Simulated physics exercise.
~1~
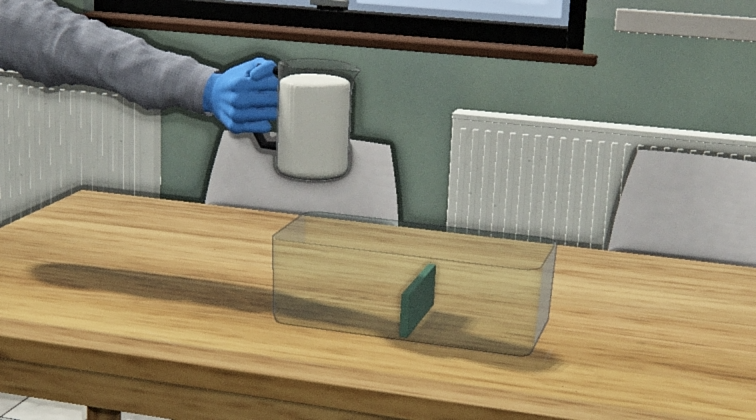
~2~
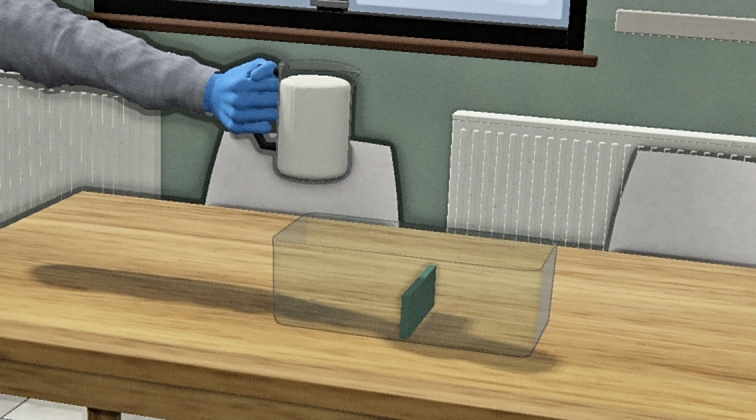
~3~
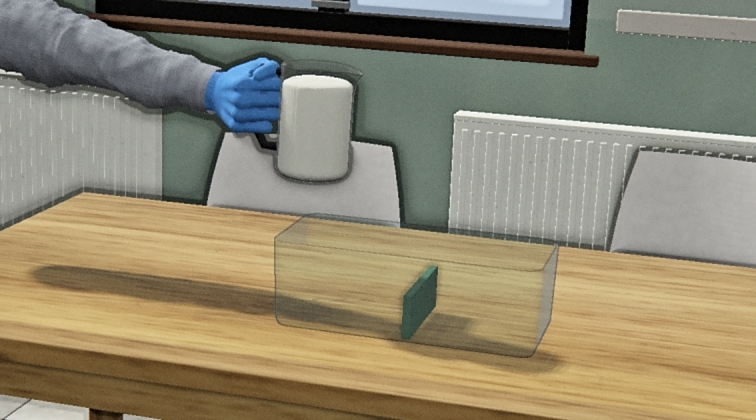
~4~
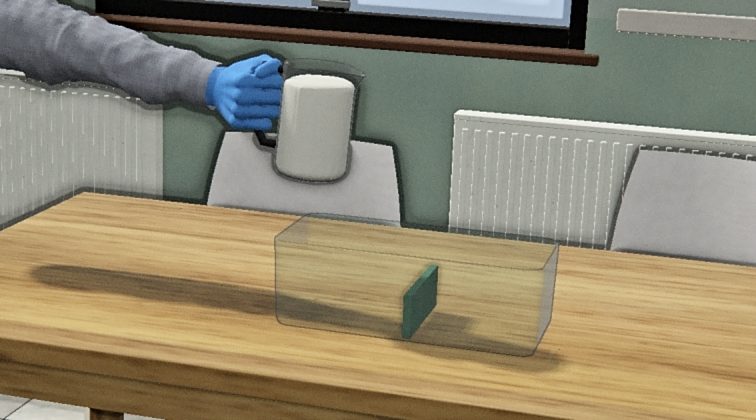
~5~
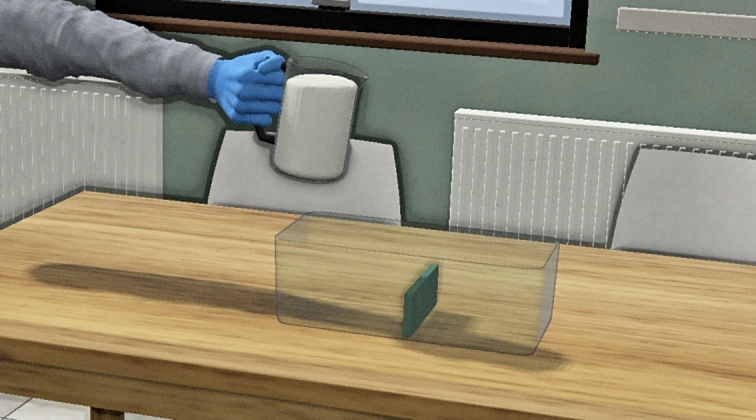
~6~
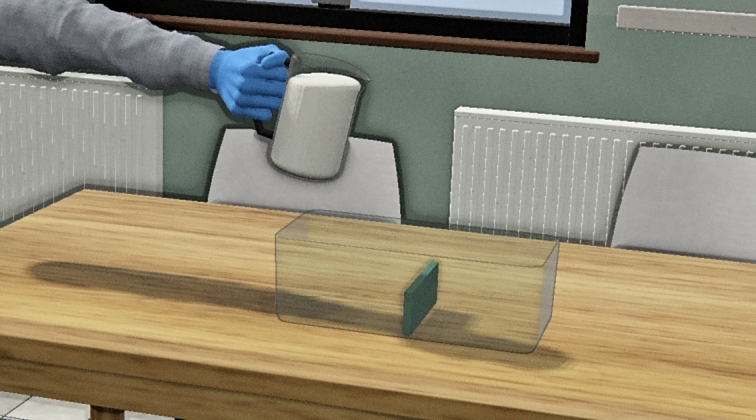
In the video, a blue-gloved hand holds a jug of milk above the left end of a clear, long basin with a low green wall inside, on a wooden table, then gradually tilts the jug slightly to the right.
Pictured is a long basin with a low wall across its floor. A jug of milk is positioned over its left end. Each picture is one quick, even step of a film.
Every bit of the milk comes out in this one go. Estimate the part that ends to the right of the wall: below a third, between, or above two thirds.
The share right of the wall falls in the middle range, one third to two thirds.
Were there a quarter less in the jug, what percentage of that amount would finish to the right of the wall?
Roughly 35 in a hundred.
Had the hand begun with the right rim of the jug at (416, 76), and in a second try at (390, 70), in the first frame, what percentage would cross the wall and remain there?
Roughly 100 per cent, then roughly 95 per cent.
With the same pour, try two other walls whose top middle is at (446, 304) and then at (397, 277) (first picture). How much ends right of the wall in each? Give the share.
Try one about 5 %, try two about 95 %.
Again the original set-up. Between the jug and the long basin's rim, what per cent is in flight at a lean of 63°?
It comes to around 10 per cent.
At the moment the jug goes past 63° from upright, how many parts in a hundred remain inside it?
It comes to 90 per cent or so.
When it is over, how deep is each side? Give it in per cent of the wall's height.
20 per cent left, 30 per cent right.
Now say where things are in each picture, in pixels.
In the first picture, tilt 0°; pouring edge (360, 70); surface from (284, 77) to (351, 84); the long basin's rim runs from (289, 225) to (549, 256); the wall's top is at (419, 280).
In the second picture, tilt 1°; pouring edge (361, 71); surface from (285, 78) to (351, 84).
In the third picture, tilt 2°; pouring edge (363, 73); surface from (287, 79) to (353, 86).
In the fourth picture, tilt 4°; pouring edge (366, 75); surface from (289, 79) to (355, 86).
In the fifth picture, tilt 8°; pouring edge (369, 77); surface from (290, 78) to (358, 85).
In the sixth picture, tilt 12°; pouring edge (371, 79); surface from (291, 77) to (362, 84).
A moment on, the jug is tipped part way and 89 per cent is still to pour, 1 is left of the wall and 1 right of it.
Next, the jug is tipped on its side and 47 per cent is still to pour, 6 is left of the wall and 28 right of it.
Then the jug is tipped right over and 9 per cent is still to pour, 28 is left of the wall and 56 right of it.
Later the jug is tipped right over and 1 per cent is still to pour, 41 is left of the wall and 57 right of it.
In the end 42 per cent lies left of the wall, 57 right of it and 1 outside.
